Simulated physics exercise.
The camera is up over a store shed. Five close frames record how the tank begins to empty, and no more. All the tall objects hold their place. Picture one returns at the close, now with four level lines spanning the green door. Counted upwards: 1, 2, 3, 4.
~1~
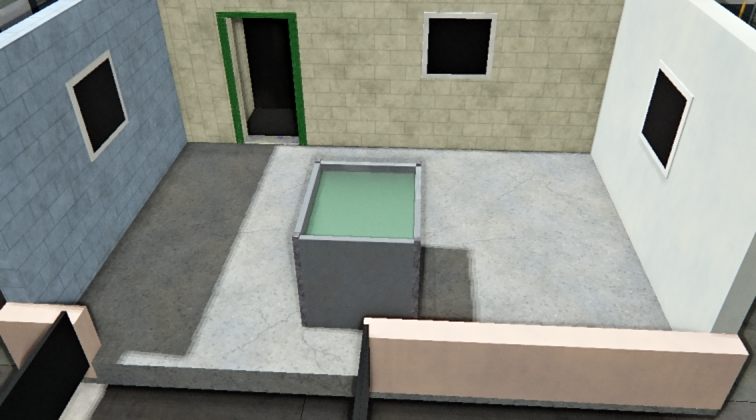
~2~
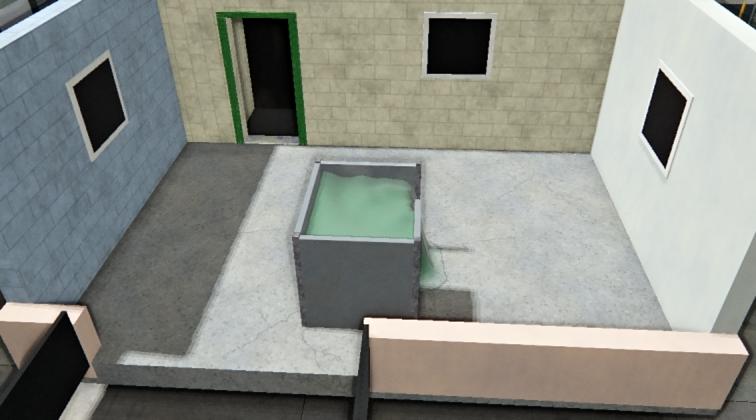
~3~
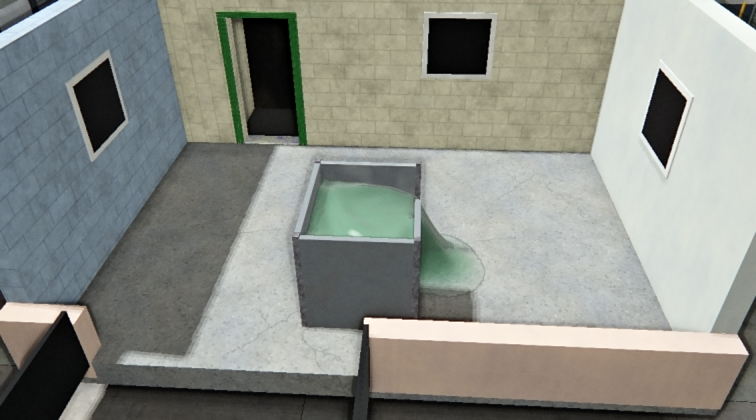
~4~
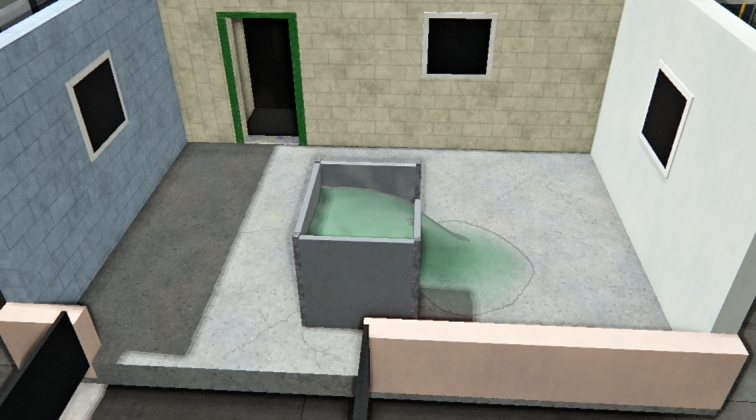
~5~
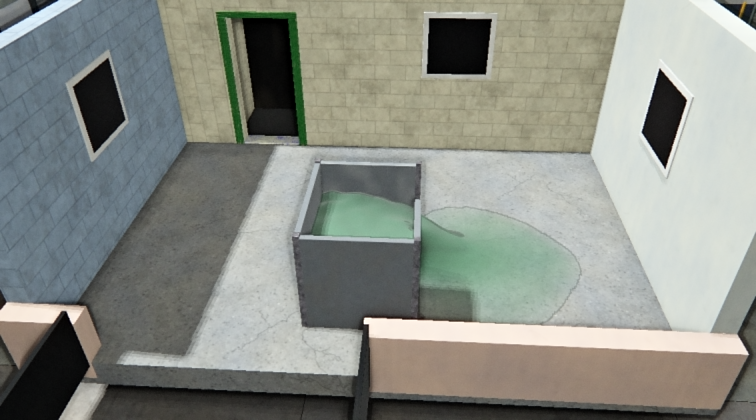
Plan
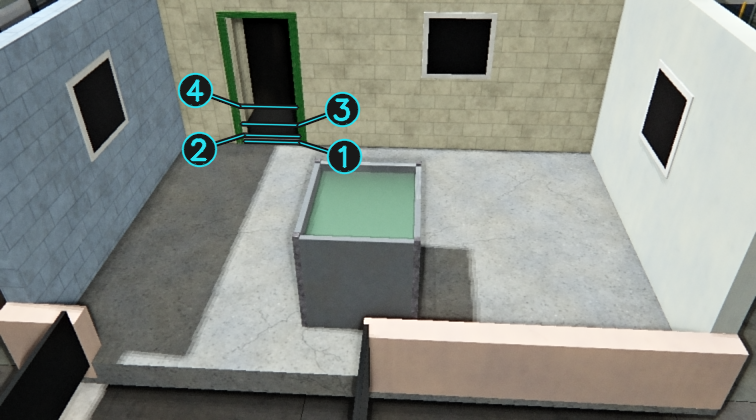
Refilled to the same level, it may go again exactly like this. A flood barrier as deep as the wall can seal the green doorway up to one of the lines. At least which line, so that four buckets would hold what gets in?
The limit is 1.
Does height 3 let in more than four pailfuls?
No, that is safe.
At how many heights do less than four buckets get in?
All four.
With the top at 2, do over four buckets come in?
No.
On the marked copy, 1 at (272, 142); 2 at (271, 135); 3 at (270, 124); 4 at (268, 106); from the bottom up 1, 2, 3, 4.
With 1, a splash gets over, under a bucket.
With 2, nothing gets over.
With 3, nothing gets over.
With 4, nothing gets over.
